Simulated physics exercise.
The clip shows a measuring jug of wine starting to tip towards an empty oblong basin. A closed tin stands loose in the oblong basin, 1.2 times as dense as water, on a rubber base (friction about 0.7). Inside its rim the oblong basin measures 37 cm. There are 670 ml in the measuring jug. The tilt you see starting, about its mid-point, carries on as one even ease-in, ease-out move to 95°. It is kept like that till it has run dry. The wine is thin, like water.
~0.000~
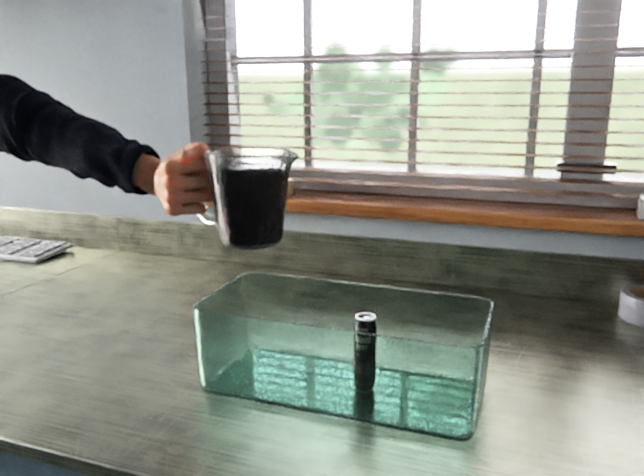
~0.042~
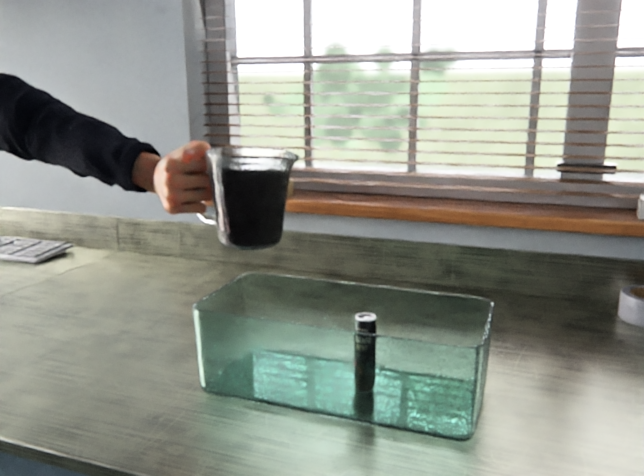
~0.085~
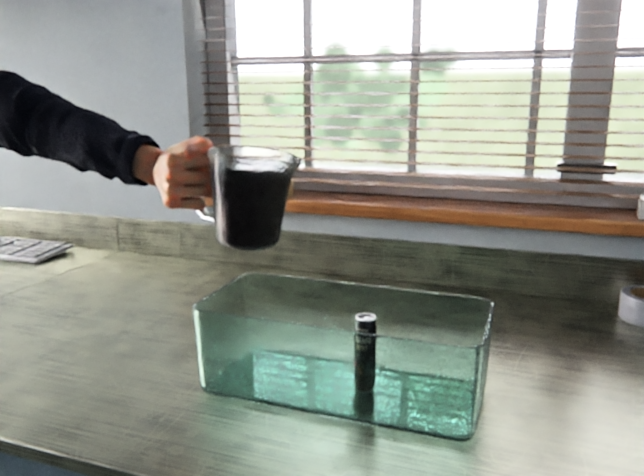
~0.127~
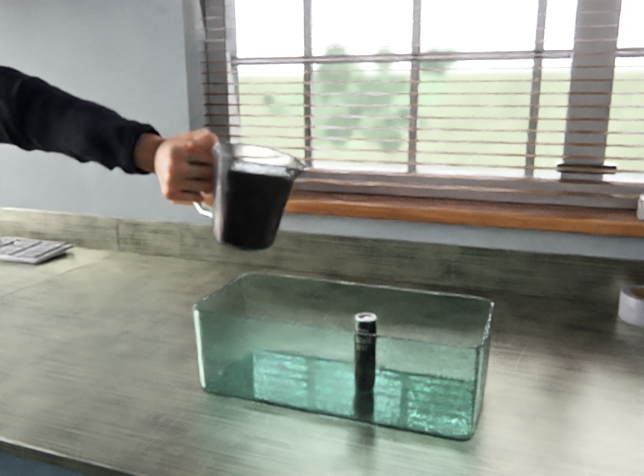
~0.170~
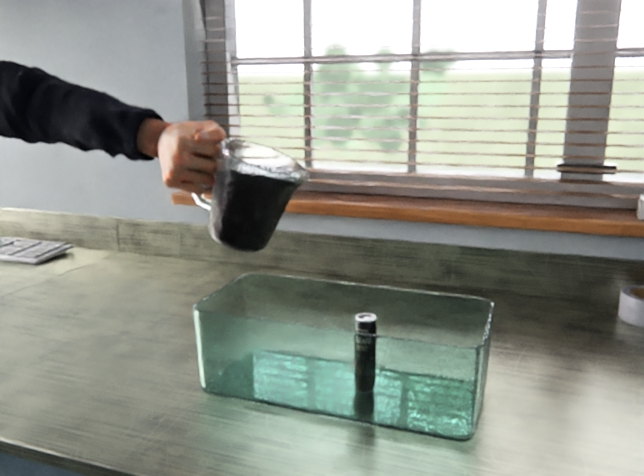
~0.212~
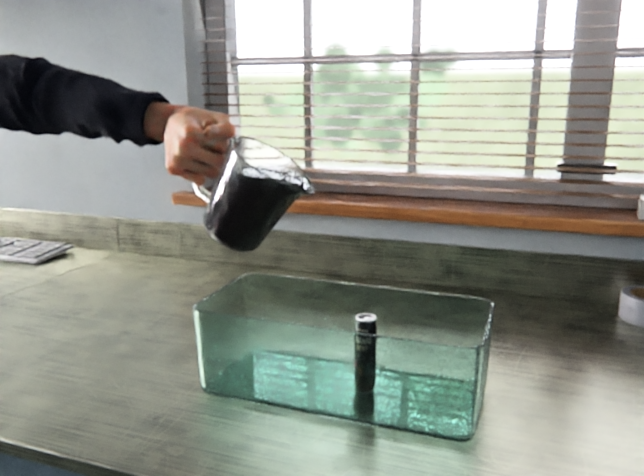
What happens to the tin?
It falls.
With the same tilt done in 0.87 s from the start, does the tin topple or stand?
Then it topples.
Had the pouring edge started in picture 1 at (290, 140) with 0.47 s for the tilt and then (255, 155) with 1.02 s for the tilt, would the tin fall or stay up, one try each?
First it goes over; then it keeps standing.
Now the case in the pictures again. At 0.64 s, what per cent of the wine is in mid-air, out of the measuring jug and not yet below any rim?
Some 16 per cent.
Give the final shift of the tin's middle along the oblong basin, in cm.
About 9.5 cm.
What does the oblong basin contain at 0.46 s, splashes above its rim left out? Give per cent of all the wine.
Near 16 in a hundred.
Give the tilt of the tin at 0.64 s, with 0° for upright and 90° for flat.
Near 10° from upright.
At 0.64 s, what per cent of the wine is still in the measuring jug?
About 20 per cent.
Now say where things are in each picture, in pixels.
It leans 0°; its right rim is at (298, 155); the wine meets the walls at (217, 164) and (288, 167); the oblong basin's rim runs from (220, 290) to (489, 323); the tin's top is at (366, 320), in the first frame.
It leans 1°; its right rim is at (299, 157); the wine meets the walls at (218, 164) and (288, 168), in the second frame.
It leans 6°; its right rim is at (302, 162); the wine meets the walls at (220, 162) and (290, 170), in the third frame.
It leans 12°; its right rim is at (306, 169); the wine meets the walls at (223, 163) and (294, 173), in the fourth frame.
It leans 21°; its right rim is at (310, 180); the wine meets the walls at (226, 167) and (300, 177), in the fifth frame.
It leans 32°; its right rim is at (313, 193); the wine meets the walls at (224, 179) and (309, 183), in the sixth frame.
By 0.46 s the tilt is 90° and 56 per cent is still to pour; the tin stands where it began.
By 0.64 s the tilt is 95° and 19 per cent is still to pour; the tin leans 12°.
By 0.83 s the tilt is 95° and 5 per cent is still to pour; the tin lies on its side.
By 1.04 s the tilt is 95° and 1 per cent is still to pour; the tin lies on its side.
At rest the tin lies on its side.
